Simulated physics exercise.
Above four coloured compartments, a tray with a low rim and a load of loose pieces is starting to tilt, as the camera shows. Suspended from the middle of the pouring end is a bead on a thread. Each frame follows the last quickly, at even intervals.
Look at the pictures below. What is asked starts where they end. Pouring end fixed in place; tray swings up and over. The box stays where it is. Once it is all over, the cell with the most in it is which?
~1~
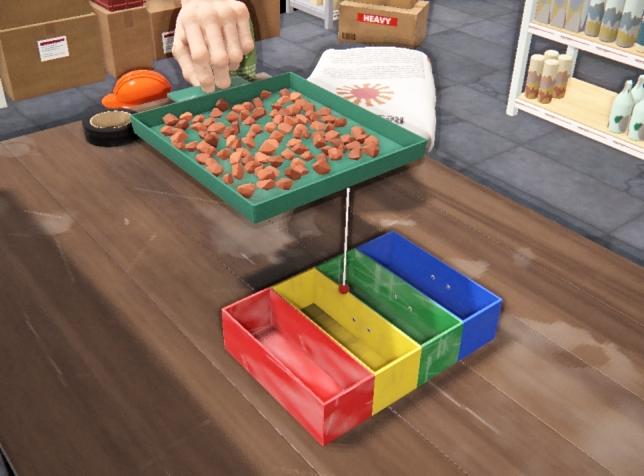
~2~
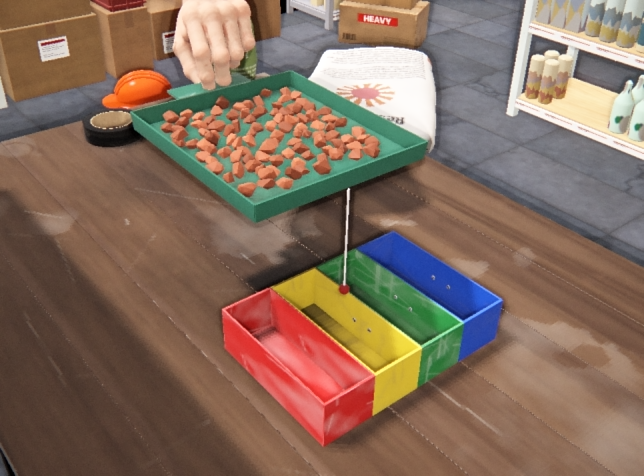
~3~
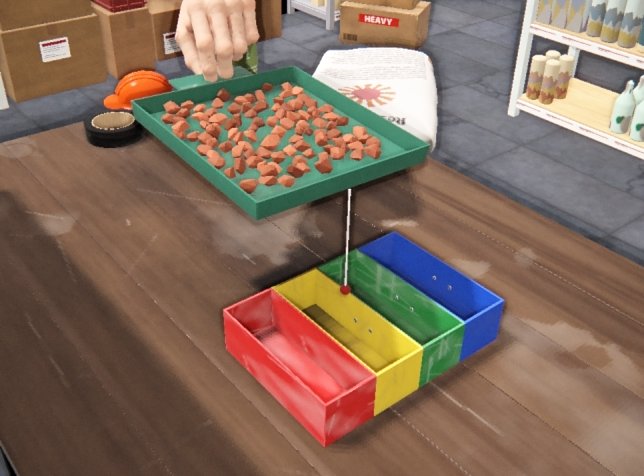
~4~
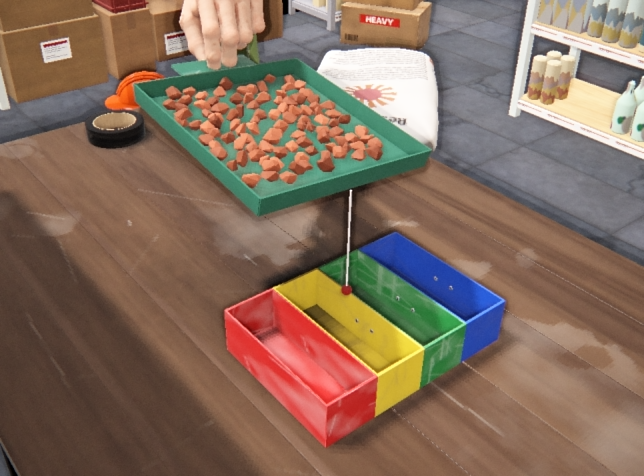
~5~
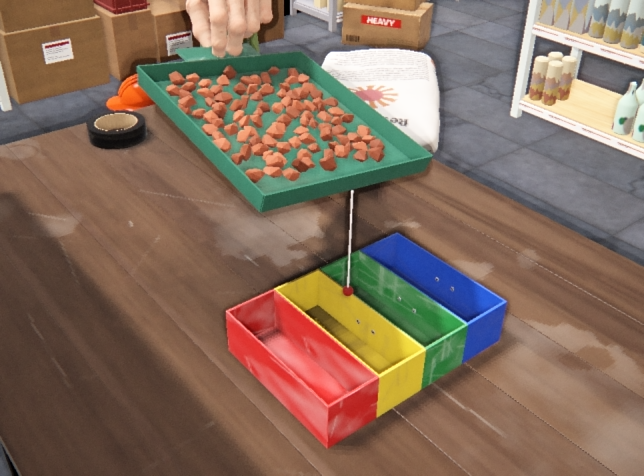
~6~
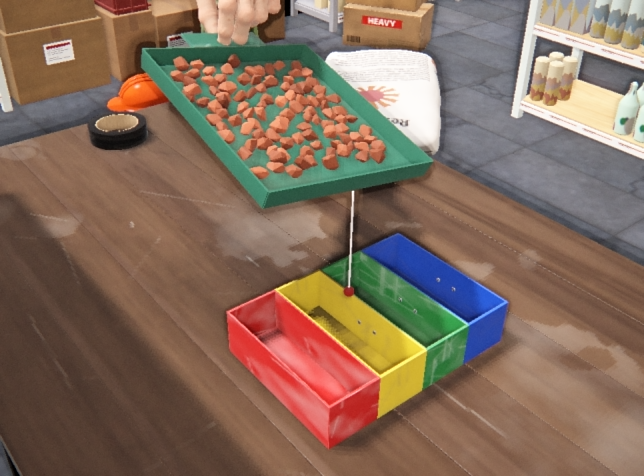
It is the blue cell that has the most.
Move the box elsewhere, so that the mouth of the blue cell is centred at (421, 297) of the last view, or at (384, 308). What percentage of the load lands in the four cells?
You'd get 60 per cent first and 10 per cent second.
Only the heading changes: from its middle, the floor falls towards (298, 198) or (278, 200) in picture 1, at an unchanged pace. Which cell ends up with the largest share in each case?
Try 1 - red; try 2 - red.
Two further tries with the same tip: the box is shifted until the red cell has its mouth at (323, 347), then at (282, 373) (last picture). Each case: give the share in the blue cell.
40 %, 60 %.
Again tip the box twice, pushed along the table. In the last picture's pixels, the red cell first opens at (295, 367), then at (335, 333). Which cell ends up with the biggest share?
Placing A: The blue one / placing B: Green.
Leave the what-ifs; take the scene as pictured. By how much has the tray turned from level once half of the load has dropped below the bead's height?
That happens at around 100°.
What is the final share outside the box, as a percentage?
Estimated share: About 0 %.
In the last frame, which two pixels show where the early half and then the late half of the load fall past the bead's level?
About (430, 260) to begin with, then about (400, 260).
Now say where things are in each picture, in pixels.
The first picture shows corners of the pouring end near (254, 204) and (425, 140), level; middle of the load near (276, 138), bits of crushed brick; bead on its thread near (344, 289); red cell near (349, 406); yellow cell near (396, 377); green cell near (440, 351); blue cell near (480, 326).
The second picture shows corners of the pouring end near (255, 203) and (425, 141), level; middle of the load near (277, 136).
The third picture shows corners of the pouring end near (257, 201) and (427, 144), tipped barely, lowest at the right corner; middle of the load near (278, 133).
The fourth picture shows corners of the pouring end near (261, 197) and (429, 149), tipped a little, lowest at the right corner; middle of the load near (281, 127).
The fifth picture shows corners of the pouring end near (265, 194) and (430, 155), tipped a little, lowest at the right corner; middle of the load near (284, 121).
The sixth picture shows corners of the pouring end near (269, 190) and (431, 160), tipped clearly, lowest at the right corner; middle of the load near (287, 115); red cell near (354, 409); yellow cell near (402, 380); green cell near (445, 353); blue cell near (485, 329).
Shortly afterwards, tray tipped steeply; all but a few on the tray; only a few falling or outside the box.
Next, tray tipped past a quarter turn; near a third on the tray; near half in the blue cell; a little in the green cell; a little falling or outside the box.
Some moments later, tray tipped past a quarter turn; near two thirds in the blue cell; near a quarter in the green cell; only a few falling or outside the box.
In the end, tray tipped past a quarter turn; near two thirds in the blue cell; near a quarter in the green cell; none at all in the red cell; none at all in the yellow cell; only a few outside the box.
